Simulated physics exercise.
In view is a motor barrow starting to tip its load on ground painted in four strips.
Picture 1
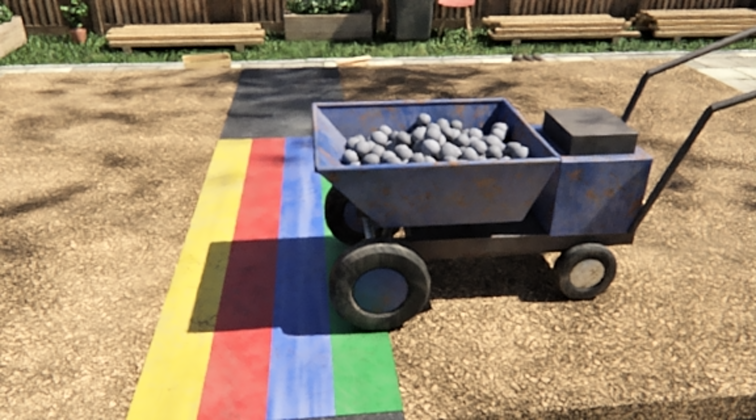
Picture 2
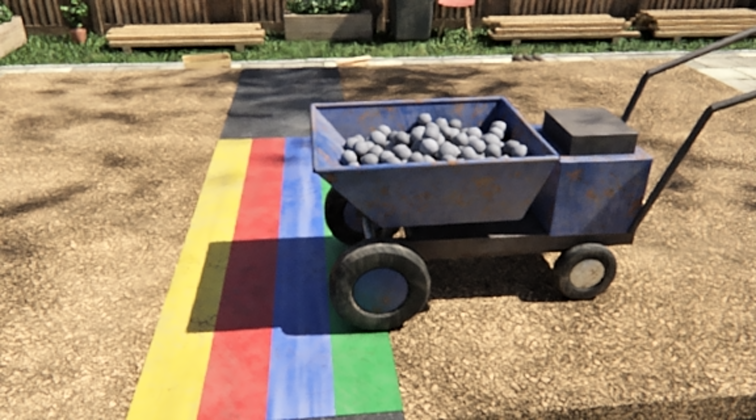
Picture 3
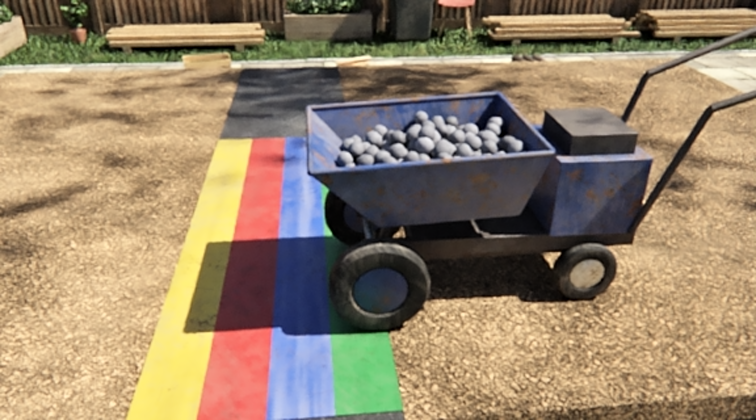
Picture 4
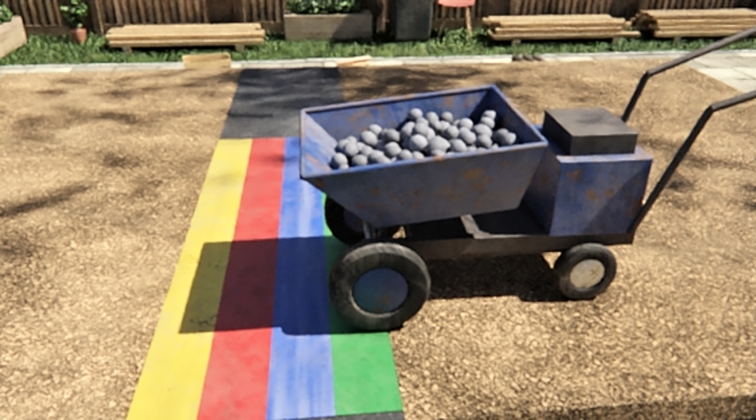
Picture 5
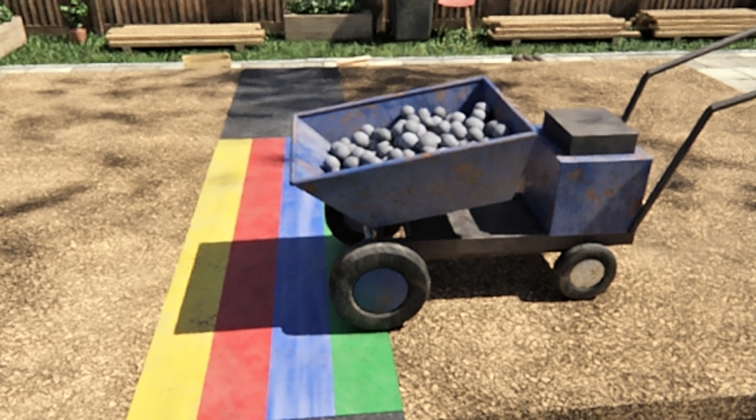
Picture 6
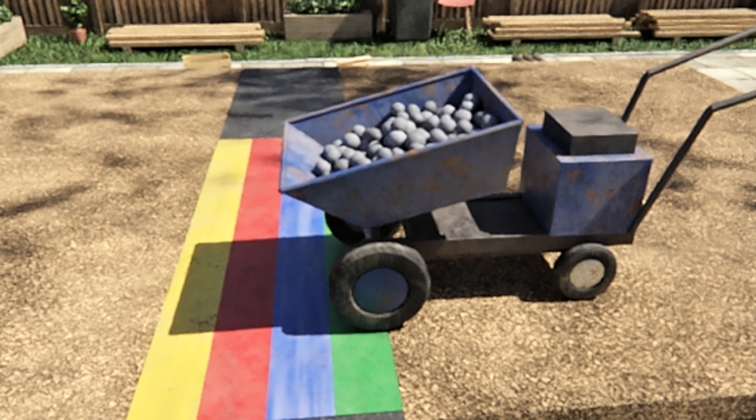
In a sunlit yard of tan gravelly ground, seen from slightly above and side-on, a wooden fence, grass and stacked planks line the back. A blue, rust-marked motor barrow filled with round grey cobbles stands right of centre, its front over yellow, red, blue and green strips. The skip starts level, then tilts steadily forward to the left, its rear rising, while the wheels and camera stay still.
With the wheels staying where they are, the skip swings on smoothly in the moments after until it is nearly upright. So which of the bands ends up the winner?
The winner is the yellow band.
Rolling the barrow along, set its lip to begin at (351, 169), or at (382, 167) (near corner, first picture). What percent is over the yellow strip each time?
30 per cent, then 20 per cent.
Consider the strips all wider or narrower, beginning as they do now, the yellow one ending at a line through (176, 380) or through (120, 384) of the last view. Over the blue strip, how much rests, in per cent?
About 0 %, then 0 %.
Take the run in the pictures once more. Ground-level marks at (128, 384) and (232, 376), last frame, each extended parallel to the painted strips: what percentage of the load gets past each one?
Result, first then second: 30 %, 80 %.
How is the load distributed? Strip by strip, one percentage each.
About: Green strip 0, blue strip 0, red strip 10, yellow strip 35 per cent.
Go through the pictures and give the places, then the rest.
In the first picture, lip of the skip at (317, 170), level; top of the load at (434, 154), round cobbles; green strip at (363, 361); blue strip at (301, 366); red strip at (238, 370); yellow strip at (173, 375).
In the second picture, lip of the skip at (315, 171), level; top of the load at (433, 153).
In the third picture, lip of the skip at (310, 173), tipped barely; top of the load at (429, 152).
In the fourth picture, lip of the skip at (302, 177), tipped a little; top of the load at (443, 148).
In the fifth picture, lip of the skip at (293, 183), tipped a little; top of the load at (445, 141).
In the sixth picture, lip of the skip at (281, 191), tipped clearly; top of the load at (435, 136); green strip at (363, 361); blue strip at (301, 366); red strip at (238, 370); yellow strip at (173, 375).
Soon, skip tipped steeply; all in the skip.
A while on, skip tipped right over; most in the skip; a small part over the red strip; a small part over the yellow strip; a stray few falling.
Towards the end, skip tipped right over; about a quarter in the skip; a small part over the red strip; about a third over the yellow strip; about a quarter off the paint.
Finally, skip tipped right over; about a quarter in the skip; none over the green strip; none over the blue strip; a small part over the red strip; about a third over the yellow strip; about a quarter off the paint.
